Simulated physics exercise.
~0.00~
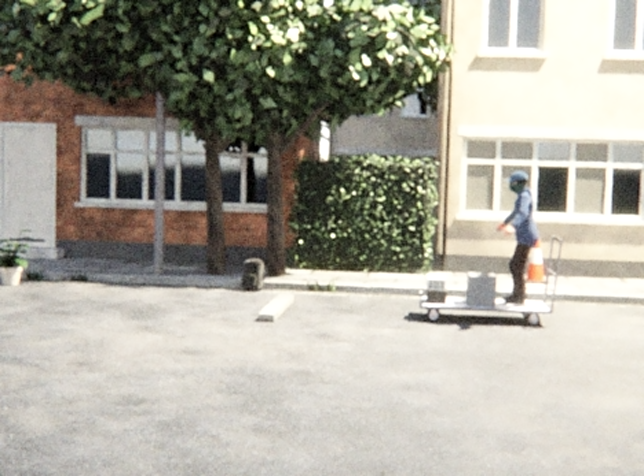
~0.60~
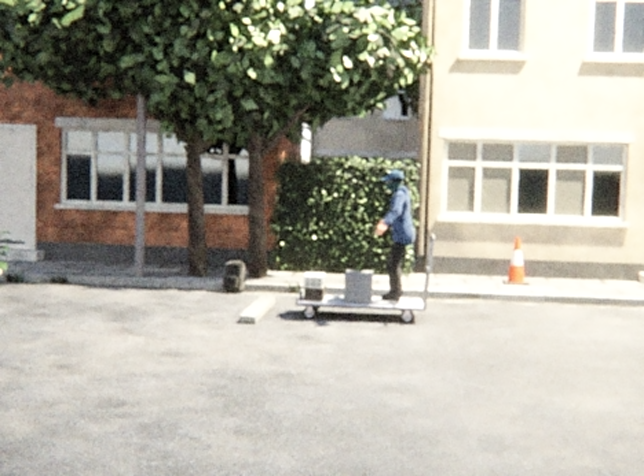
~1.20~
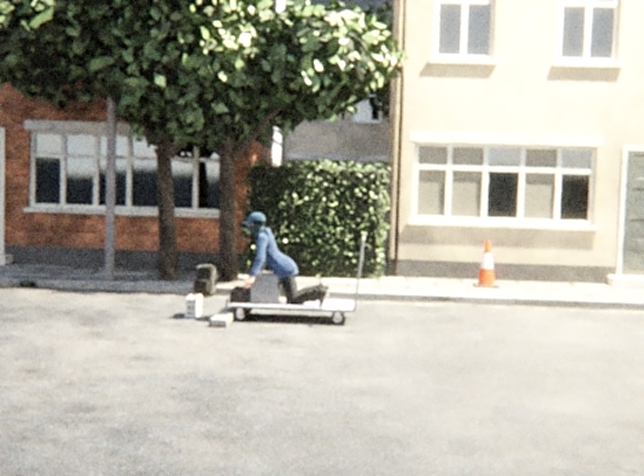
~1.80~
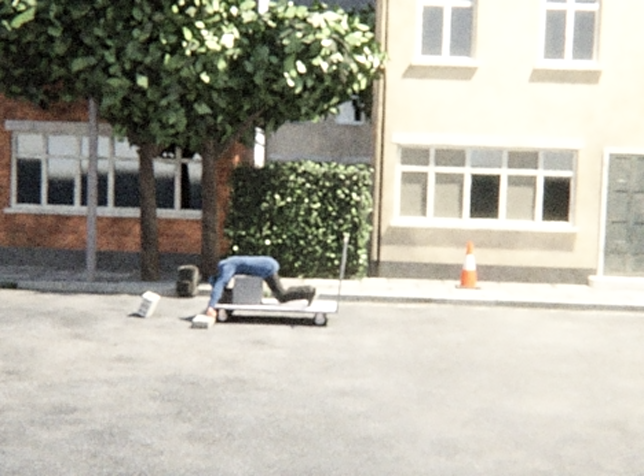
At the start, a figure in a blue top and cap stands on a flat trolley with a grey box, a black box and a smaller white box toward its front. The trolley rolls left across the paved area, passing an orange cone, toward a low pale kerb. It stops against the kerb, and the white box goes off the front while the rider pitches forward onto the knees, arms ahead. The rider then folds over the grey box, head and arms hanging down past the front edge. The white box ends tilted beyond the kerb, while the other boxes and the rider's hips remain over the deck.
